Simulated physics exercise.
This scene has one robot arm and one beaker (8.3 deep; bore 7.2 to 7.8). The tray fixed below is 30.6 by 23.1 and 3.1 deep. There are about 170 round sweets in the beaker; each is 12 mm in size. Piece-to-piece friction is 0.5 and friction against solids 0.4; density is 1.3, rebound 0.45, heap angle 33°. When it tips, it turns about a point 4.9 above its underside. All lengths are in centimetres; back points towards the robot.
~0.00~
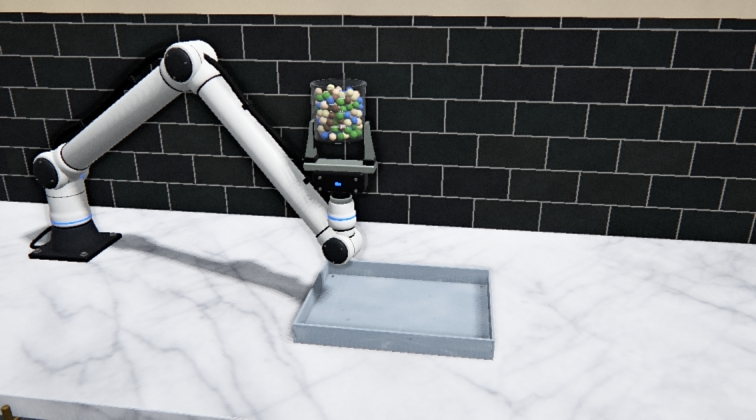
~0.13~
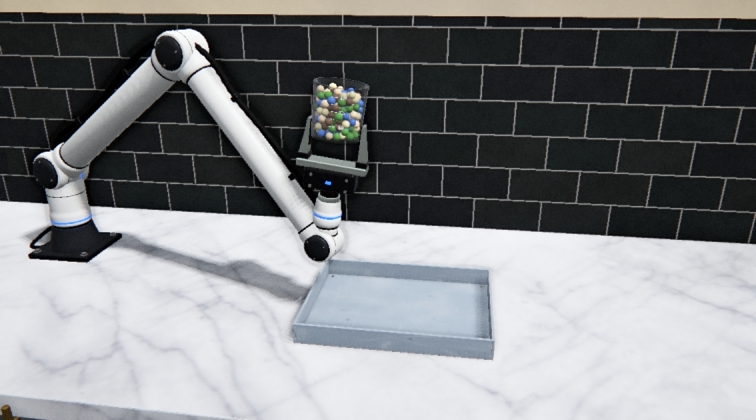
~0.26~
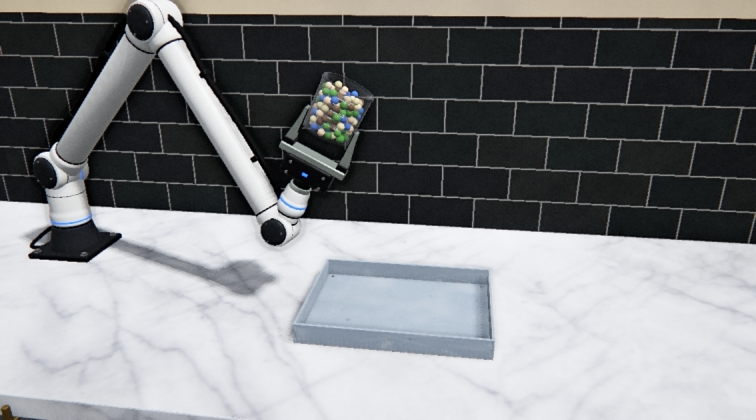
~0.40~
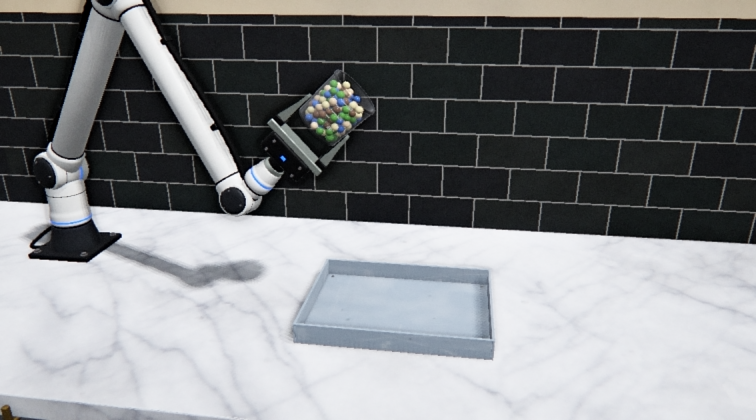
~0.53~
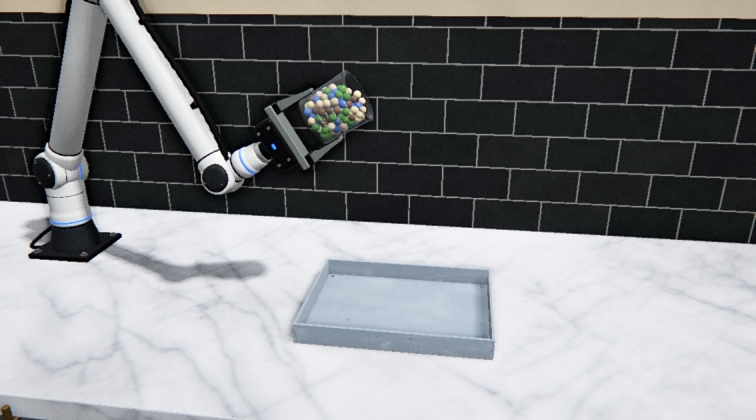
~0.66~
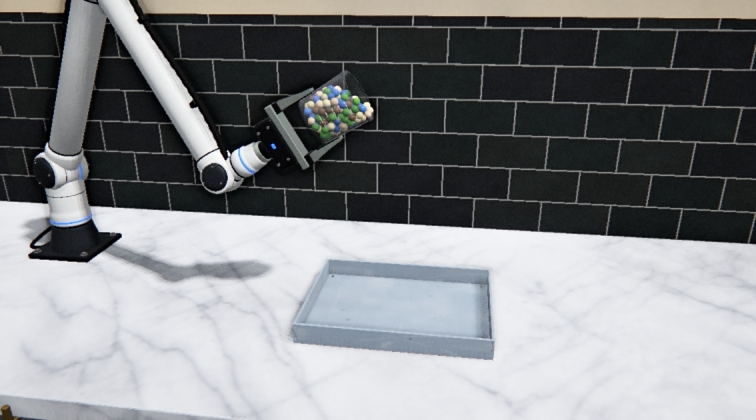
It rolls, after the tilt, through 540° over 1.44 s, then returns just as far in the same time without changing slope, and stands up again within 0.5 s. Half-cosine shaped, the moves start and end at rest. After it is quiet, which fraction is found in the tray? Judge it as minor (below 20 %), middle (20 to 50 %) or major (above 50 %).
Minor.
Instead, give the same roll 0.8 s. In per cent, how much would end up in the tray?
Expected share: Some 5 %.
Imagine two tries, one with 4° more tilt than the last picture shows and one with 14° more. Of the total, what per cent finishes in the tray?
The first try gives around 15 percent, the second around 35 percent.
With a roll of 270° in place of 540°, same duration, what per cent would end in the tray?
5 %.
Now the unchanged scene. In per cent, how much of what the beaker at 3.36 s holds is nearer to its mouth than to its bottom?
I'd put it at some 40 per cent.
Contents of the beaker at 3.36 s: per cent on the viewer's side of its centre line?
The answer works out at some 55 percent.
After 2.01 s, tipped 59°, highest piece 38 above the table; 163 in the beaker, 6 in the tray, 2 in flight or on a rim.
After 3.36 s, tipped 59°, highest piece 39 above the table; 156 in the beaker, 14 in the tray, 1 in flight or on a rim.
After 4.24 s, upright, highest piece 39 above the table; 155 in the beaker, 16 in the tray.
After 4.94 s, upright, highest piece 39 above the table; 155 in the beaker, 16 in the tray.
In the end, 155 in the beaker, 16 in the tray. That is 9 % in the tray.
